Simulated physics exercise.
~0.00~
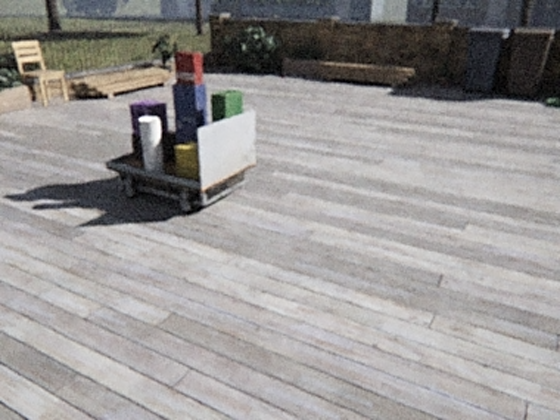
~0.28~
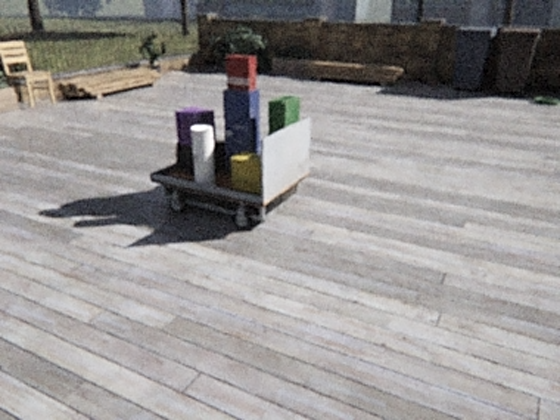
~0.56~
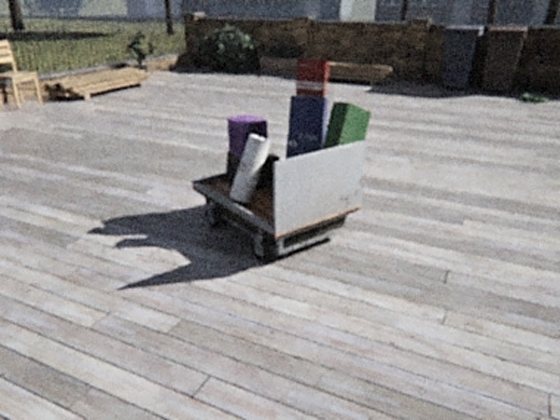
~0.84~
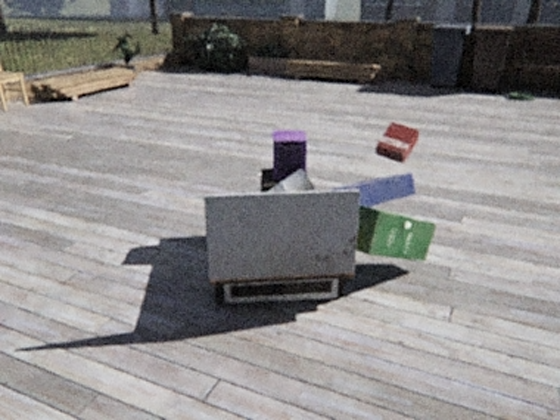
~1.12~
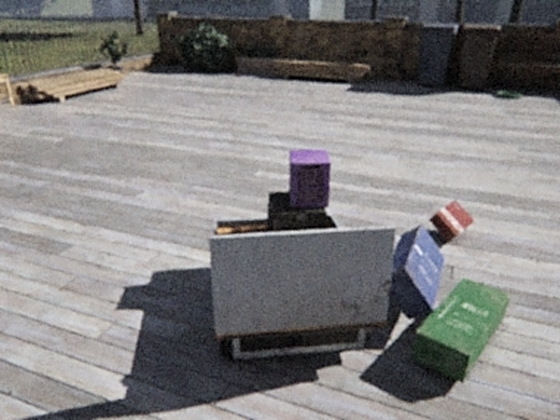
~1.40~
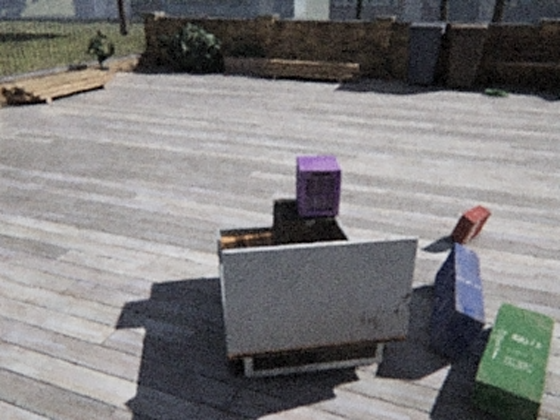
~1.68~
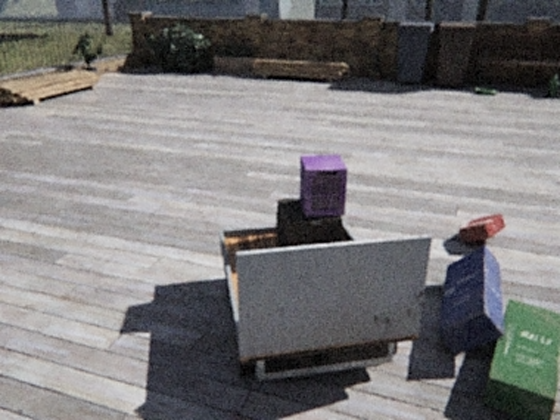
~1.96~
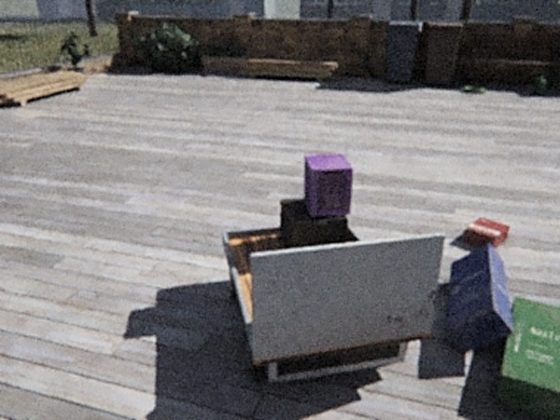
Sunlit wooden deck, a flat cart turning and stopping as green, blue and red boxes topple off, a purple crate staying upright aboard.
